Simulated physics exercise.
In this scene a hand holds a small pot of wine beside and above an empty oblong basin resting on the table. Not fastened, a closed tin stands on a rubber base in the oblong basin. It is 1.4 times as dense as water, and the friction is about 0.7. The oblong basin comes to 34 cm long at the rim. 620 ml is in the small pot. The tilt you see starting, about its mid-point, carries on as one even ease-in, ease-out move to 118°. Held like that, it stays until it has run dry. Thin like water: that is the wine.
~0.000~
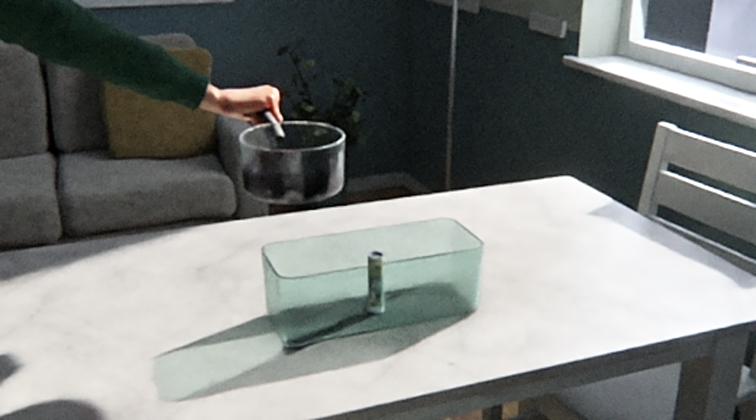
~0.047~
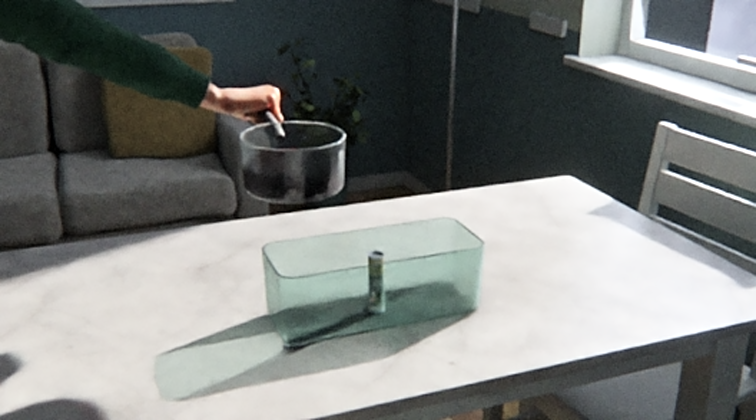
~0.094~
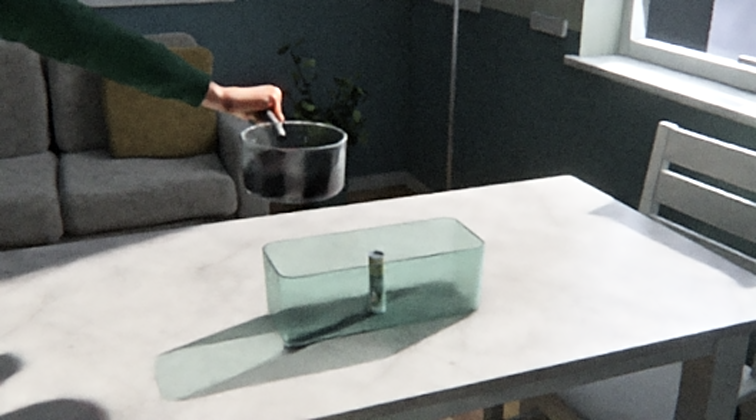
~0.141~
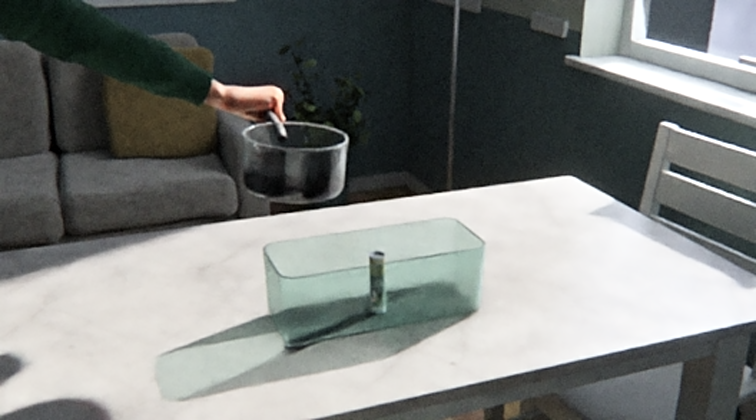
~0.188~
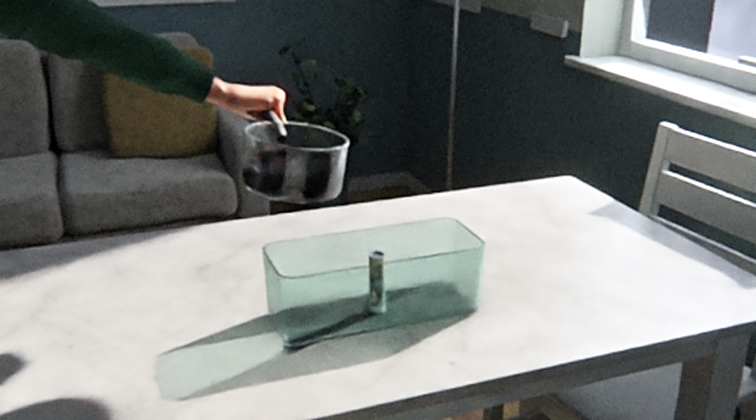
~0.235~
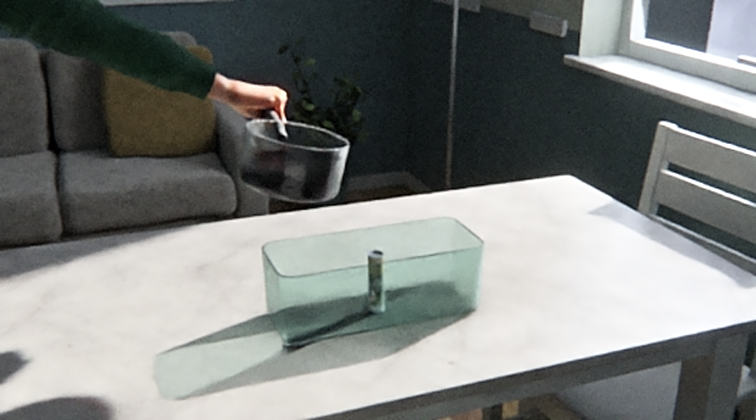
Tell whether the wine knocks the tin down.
The wine does not knock it down.
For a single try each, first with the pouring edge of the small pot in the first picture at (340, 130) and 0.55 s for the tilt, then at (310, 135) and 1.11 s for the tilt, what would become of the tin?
Try 1: Tipped over; try 2: Still standing.
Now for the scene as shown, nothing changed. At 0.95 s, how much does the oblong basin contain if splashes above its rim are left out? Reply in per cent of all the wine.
Roughly 78 %.
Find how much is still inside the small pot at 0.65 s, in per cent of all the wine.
Near 62 in a hundred.
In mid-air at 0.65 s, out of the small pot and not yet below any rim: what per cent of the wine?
Roughly 32 percent.
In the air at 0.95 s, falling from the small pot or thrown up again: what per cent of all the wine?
14 per cent or so.
Then, 0.65 s in, the tilt is 74° and 63 per cent is still to pour; the tin stands where it began.
Then, 0.95 s in, the tilt is 112° and 9 per cent is still to pour; the tin stands where it began.
Then, 1.27 s in, the tilt is 118° and 0 per cent is still to pour; the tin stands where it began.
Then, 1.61 s in, the tilt is 118° and 0 per cent is still to pour; the tin stands where it began.
Finally, the tin stands where it began.
